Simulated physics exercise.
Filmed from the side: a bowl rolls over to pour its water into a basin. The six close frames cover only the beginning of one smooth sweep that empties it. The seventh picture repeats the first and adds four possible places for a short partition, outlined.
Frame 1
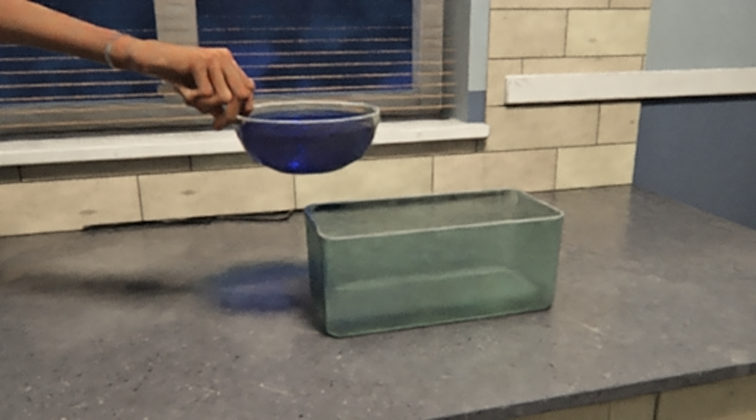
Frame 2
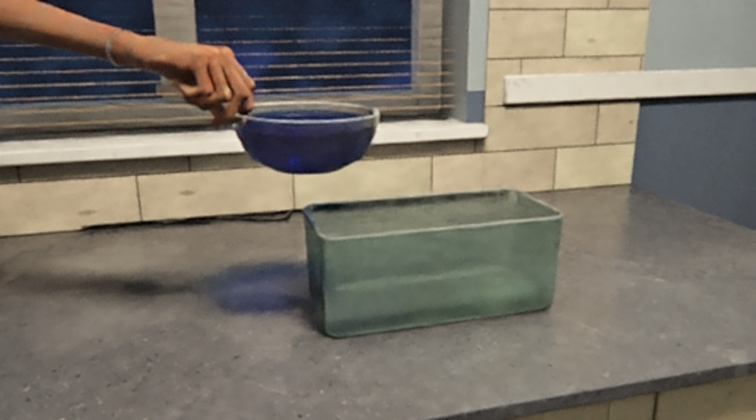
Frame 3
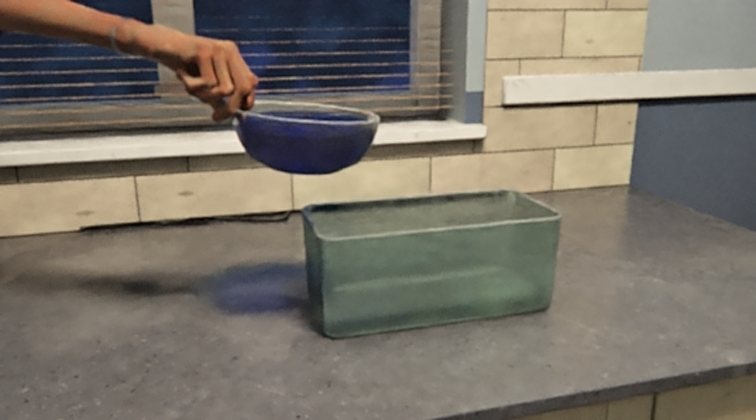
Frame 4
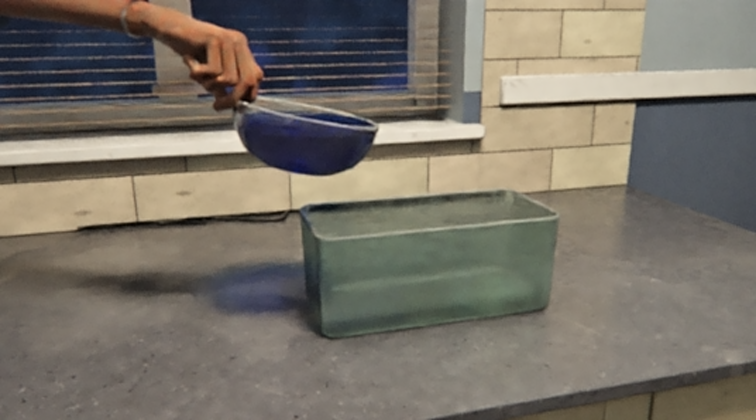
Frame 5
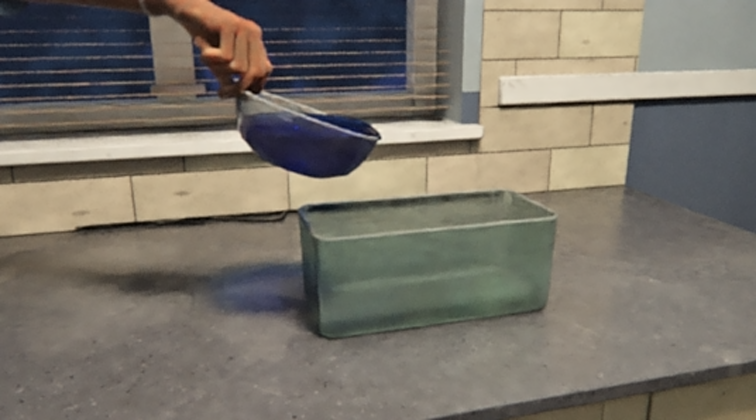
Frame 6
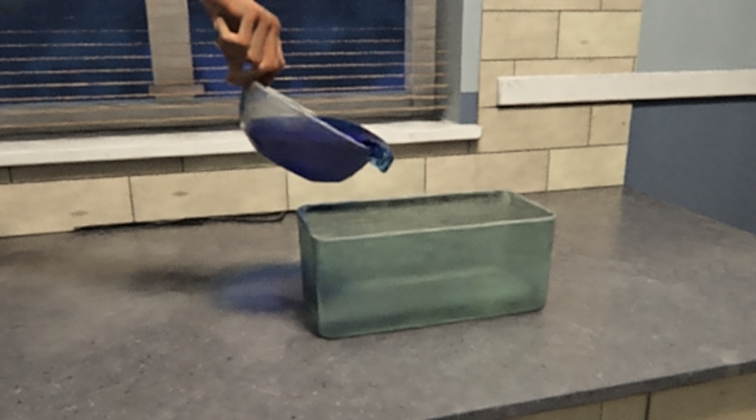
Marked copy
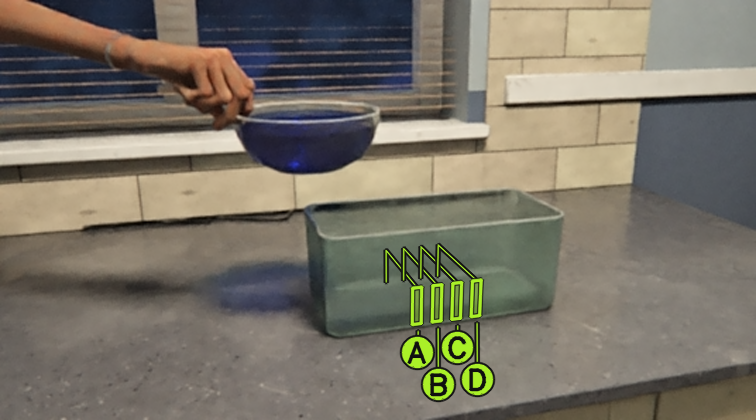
On a grey countertop beside a tiled wall and window, a hand holds a blue bowl above a greenish rectangular basin, keeps it level briefly, then tilts it rightward until blue-looking water comes over the lip.
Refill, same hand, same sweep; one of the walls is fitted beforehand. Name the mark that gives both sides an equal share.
Take B.
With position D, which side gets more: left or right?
The left side.
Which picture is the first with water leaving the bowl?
Picture 5.
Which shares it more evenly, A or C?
Position A.
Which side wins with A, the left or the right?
The right one.
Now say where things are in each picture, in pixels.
Upright, lip at (375, 107); basin from (325, 335) to (552, 304); nothing has left yet.
Upright, lip at (374, 109); nothing has left yet.
Tipped about 6°, lip at (374, 115); nothing has left yet.
Tipped about 13°, lip at (374, 123); nothing has left yet.
Tipped about 21°, lip at (374, 134); water is over the lip, down to (374, 134).
Tipped about 32°, lip at (371, 148); water is over the lip, down to (380, 167).
On the marked copy, A at (418, 331); B at (438, 328); C at (457, 325); D at (477, 322).
If A is chosen, about 31 % ends left of the wall and 67 % right of it.
If B is chosen, about 52 % ends left of the wall and 45 % right of it; 3 % is lost outside.
If C is chosen, about 78 % ends left of the wall and 17 % right of it; 5 % is lost outside.
If D is chosen, about 87 % ends left of the wall and 10 % right of it; 3 % is lost outside.
